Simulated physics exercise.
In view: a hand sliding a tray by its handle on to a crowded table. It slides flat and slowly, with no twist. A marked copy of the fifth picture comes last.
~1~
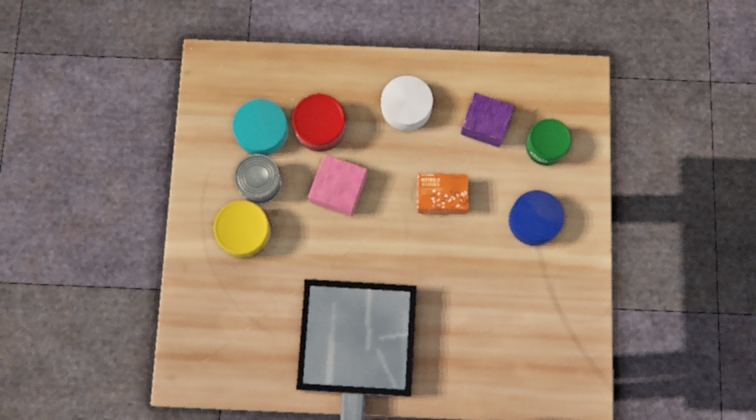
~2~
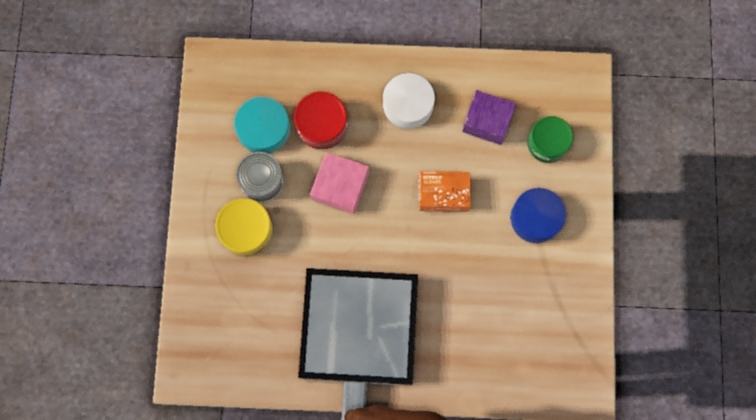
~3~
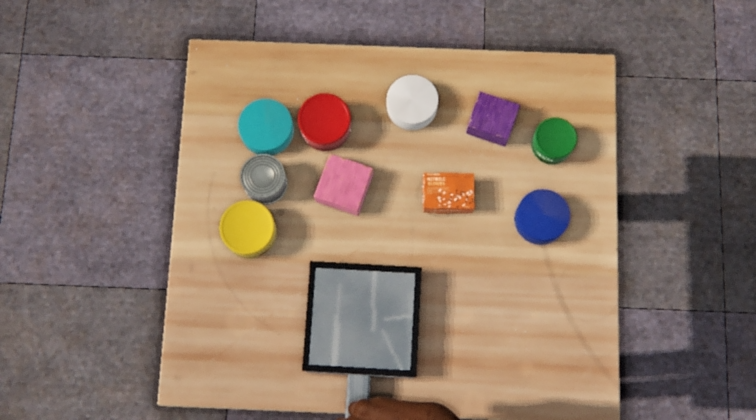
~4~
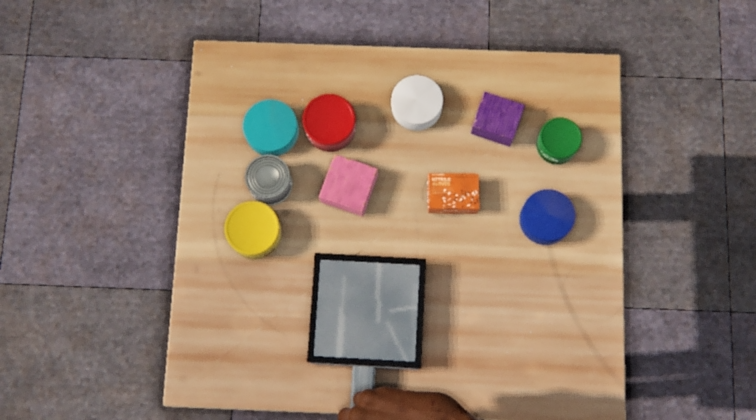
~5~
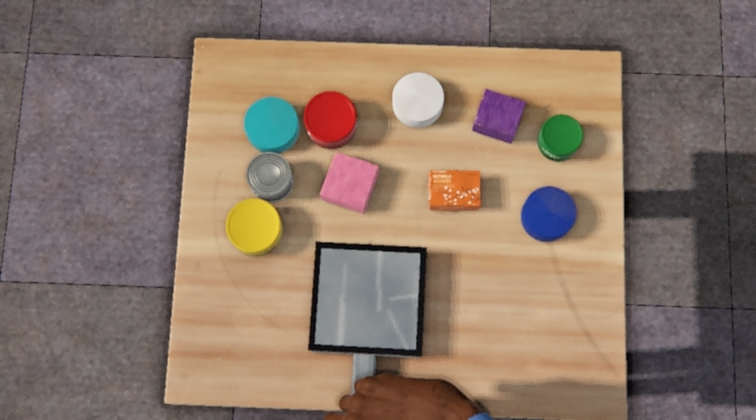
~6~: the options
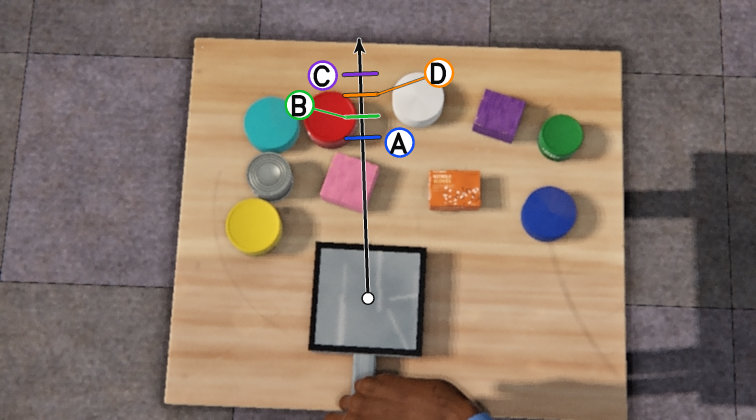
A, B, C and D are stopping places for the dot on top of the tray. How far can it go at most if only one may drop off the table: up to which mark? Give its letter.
No second one falls up to B.
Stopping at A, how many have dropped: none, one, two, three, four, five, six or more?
One.
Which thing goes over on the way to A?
The red tub goes over.
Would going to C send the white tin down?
By then, yes.
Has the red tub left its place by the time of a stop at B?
By then, yes.
On the marked copy, A at (362, 138); B at (362, 117); C at (361, 74); D at (361, 95); the arrow from (368, 298) to (359, 40); the white dot at (368, 298).
Following B. Soon after the start, tray (366, 233); red tub (331, 108); pink block (345, 158).
Later, tray (364, 169); red tub (333, 47); pink block (343, 96).
In the end, tray (362, 121); red tub over the edge; white tin (419, 51); one fallen.
As for the rest, A is within the limit but short; C drops three; D drops three.
